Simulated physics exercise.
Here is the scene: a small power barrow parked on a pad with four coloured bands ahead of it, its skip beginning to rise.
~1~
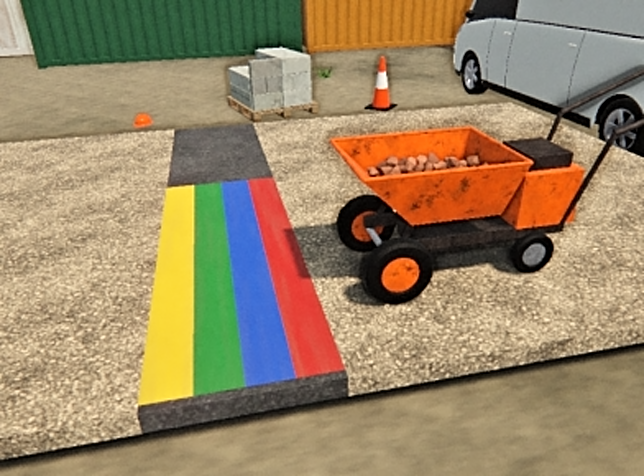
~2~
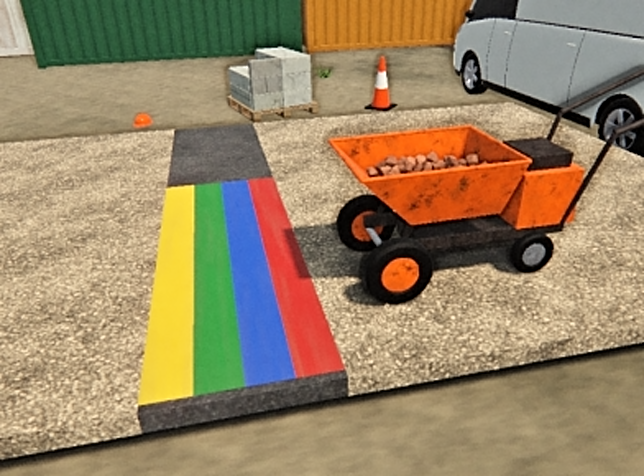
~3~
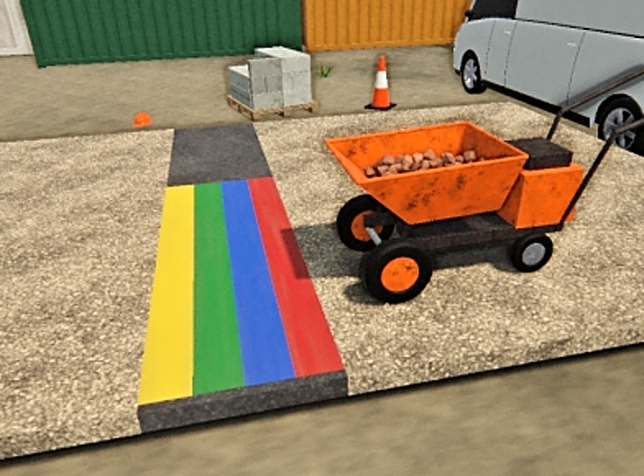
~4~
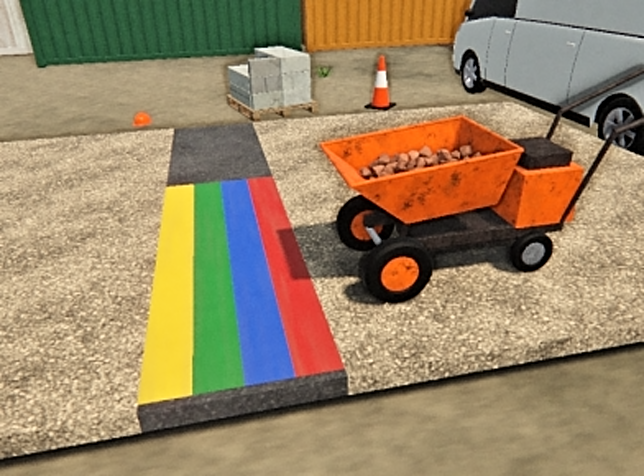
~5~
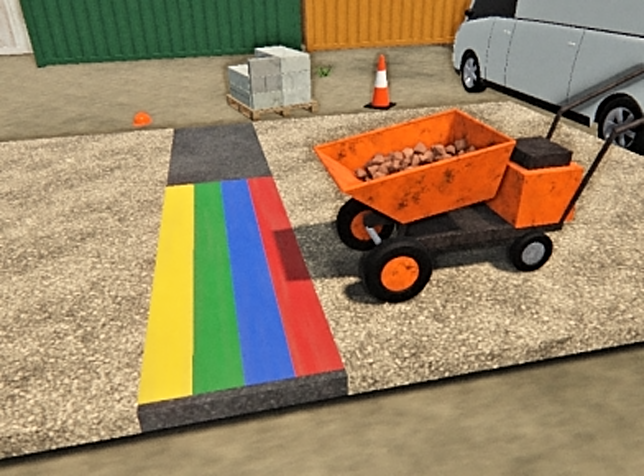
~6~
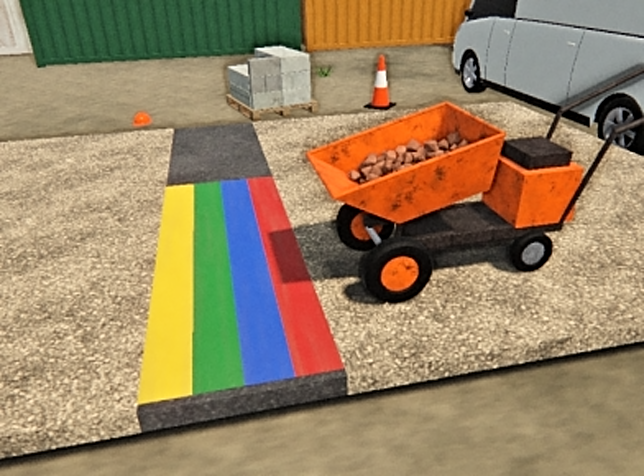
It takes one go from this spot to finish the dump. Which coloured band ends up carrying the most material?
The blue band.
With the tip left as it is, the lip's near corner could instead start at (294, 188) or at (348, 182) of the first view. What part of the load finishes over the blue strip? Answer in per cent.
Roughly 0 per cent, and 40 per cent.
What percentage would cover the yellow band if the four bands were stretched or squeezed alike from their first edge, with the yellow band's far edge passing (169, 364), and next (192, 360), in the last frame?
I'd put it at some 20 % for the first and some 20 % for the second.
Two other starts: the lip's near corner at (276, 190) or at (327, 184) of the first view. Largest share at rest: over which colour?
At the first spot the yellow one, at the second the green one.
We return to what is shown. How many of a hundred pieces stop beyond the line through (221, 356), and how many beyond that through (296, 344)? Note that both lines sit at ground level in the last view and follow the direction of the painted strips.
Result, first then second: 30 %, 90 %.
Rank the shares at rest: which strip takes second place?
Following the top strip comes the strip in green.
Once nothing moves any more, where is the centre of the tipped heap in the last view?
Roughly at (242, 287).
Soon, skip tipped steeply; all in the skip.
A while on, skip tipped right over; nearly all in the skip; a stray few over the red strip; a stray few over the blue strip.
Towards the end, skip tipped right over; a small part in the skip; a small part over the red strip; about half over the blue strip; about a quarter over the green strip; a small part over the yellow strip; a stray few off the paint.
Finally, skip tipped right over; a small part in the skip; a small part over the red strip; about half over the blue strip; about a quarter over the green strip; a small part over the yellow strip; a stray few off the paint.
